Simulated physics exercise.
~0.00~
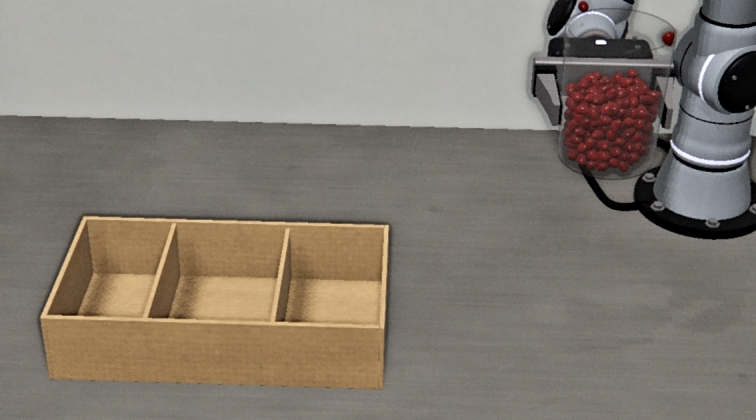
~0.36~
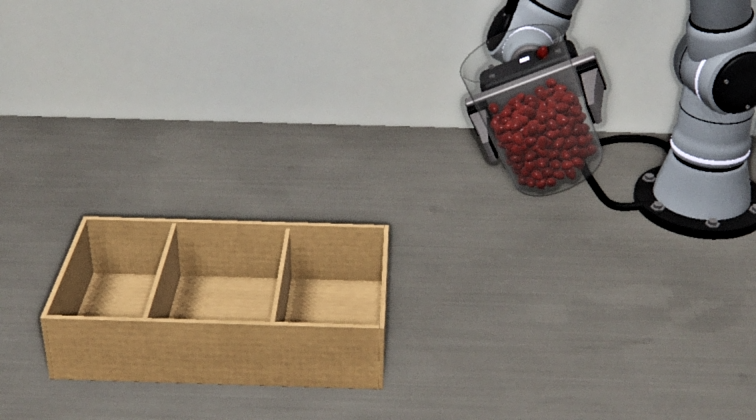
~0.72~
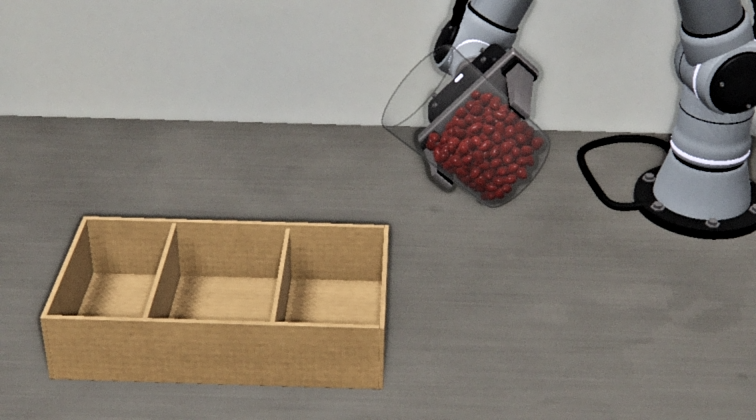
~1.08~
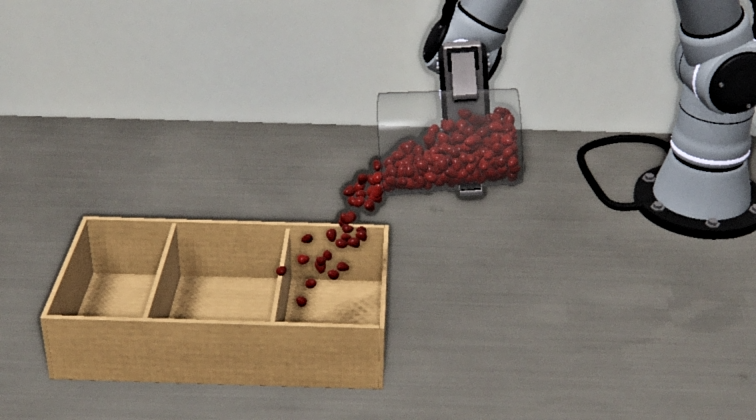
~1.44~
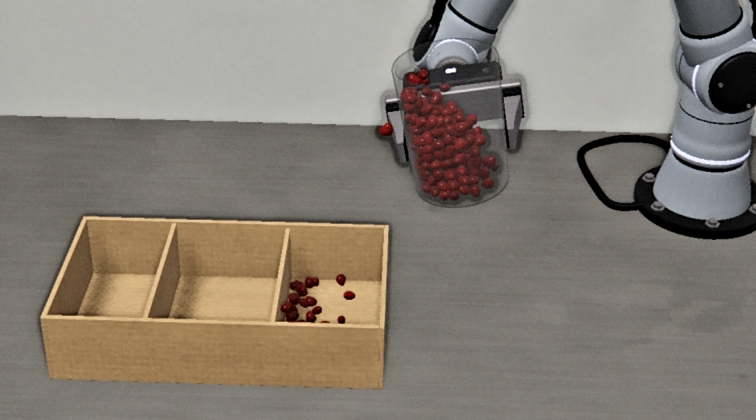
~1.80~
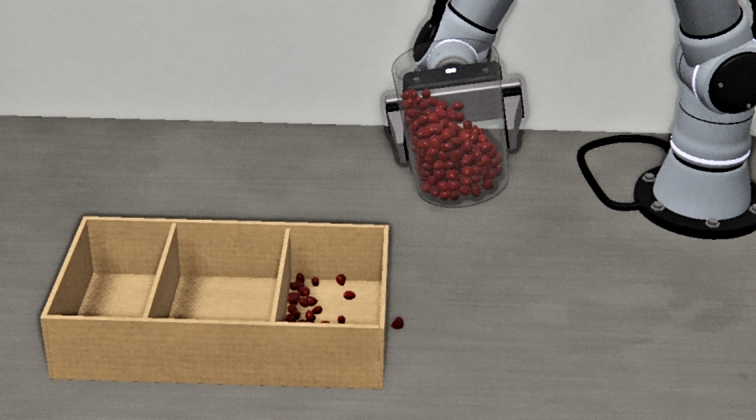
A robot arm tips red beans from a clear cup into the box's right section.
